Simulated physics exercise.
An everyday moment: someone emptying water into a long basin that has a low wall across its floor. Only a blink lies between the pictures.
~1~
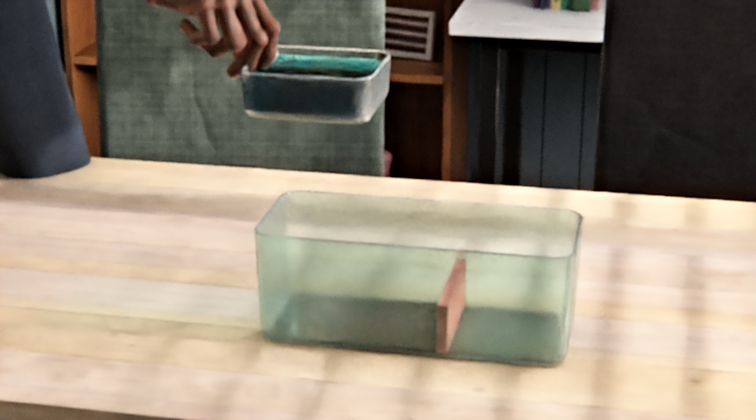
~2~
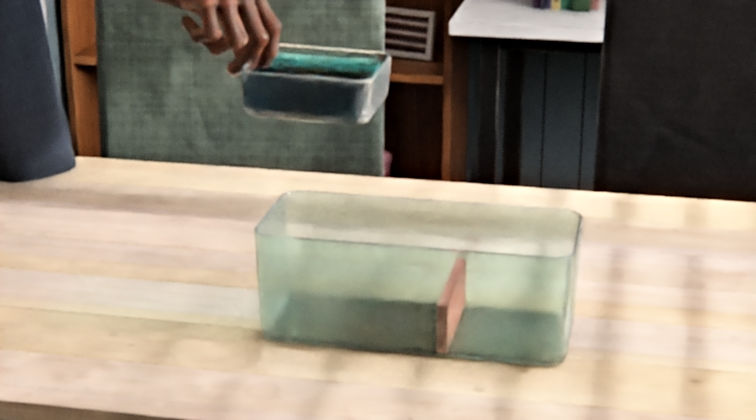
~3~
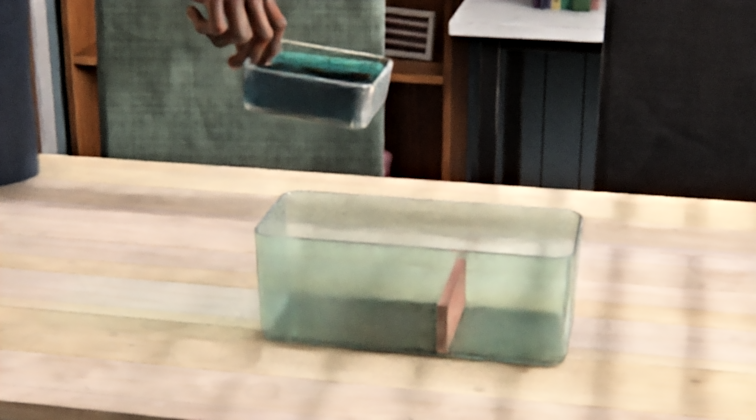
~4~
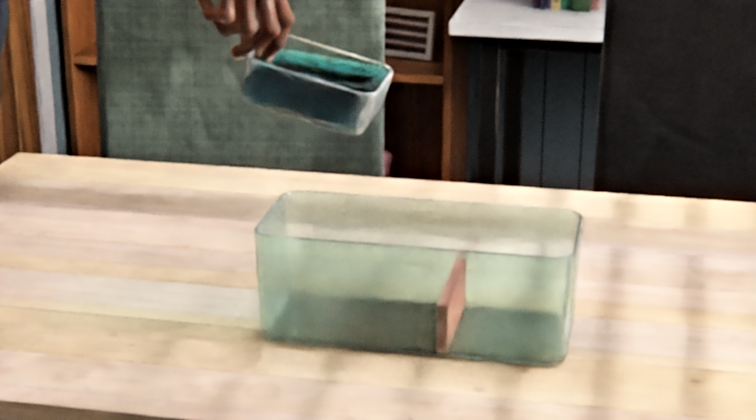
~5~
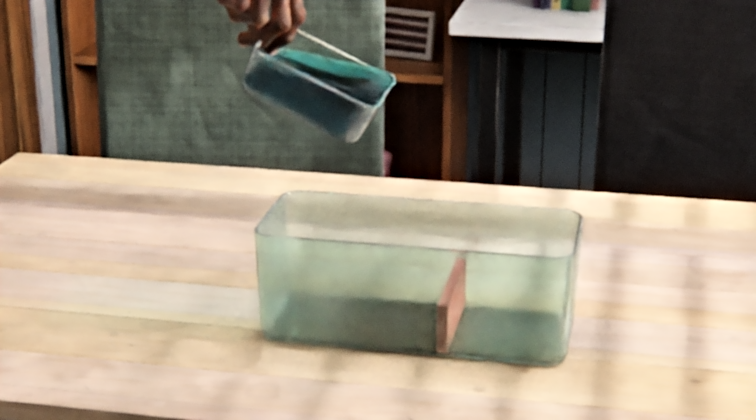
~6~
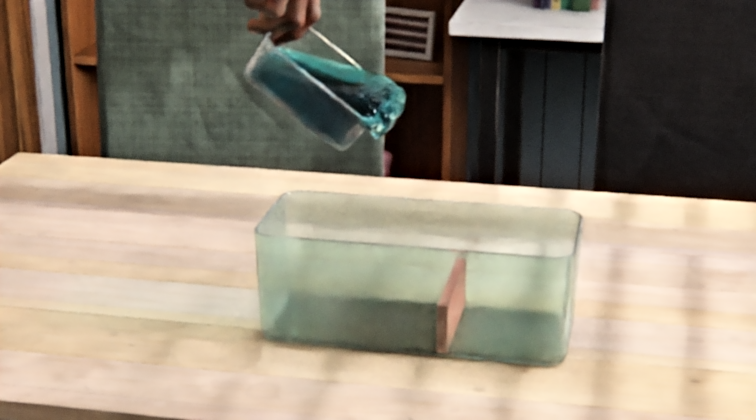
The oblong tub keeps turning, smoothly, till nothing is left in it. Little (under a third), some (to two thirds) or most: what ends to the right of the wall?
It comes to less than a third.
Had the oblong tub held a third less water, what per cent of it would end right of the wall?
Roughly 5 in a hundred.
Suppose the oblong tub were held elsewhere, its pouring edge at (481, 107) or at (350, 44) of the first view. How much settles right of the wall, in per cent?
The first gives 80 %, the second 5 %.
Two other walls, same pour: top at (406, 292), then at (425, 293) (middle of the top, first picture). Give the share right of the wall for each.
In turn 70 and 60 in a hundred.
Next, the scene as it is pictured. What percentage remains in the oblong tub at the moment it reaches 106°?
Close to 5 per cent.
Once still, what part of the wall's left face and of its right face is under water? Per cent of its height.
The left part 30 per cent, the right part 10.
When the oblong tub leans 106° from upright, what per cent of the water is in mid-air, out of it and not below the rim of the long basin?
Some 25 per cent.
A moment on, the oblong tub is tipped right over and 3 per cent is still to pour, 54 is left of the wall and 16 right of it.
Next, the oblong tub is tipped right over and 0 per cent is still to pour, 70 is left of the wall and 16 right of it.
Then the oblong tub is tipped right over and 0 per cent is still to pour, 73 is left of the wall and 17 right of it.
Later the oblong tub is tipped right over and 0 per cent is still to pour, 73 is left of the wall and 17 right of it.
At rest 73 per cent lies left of the wall, 17 right of it and 10 outside.
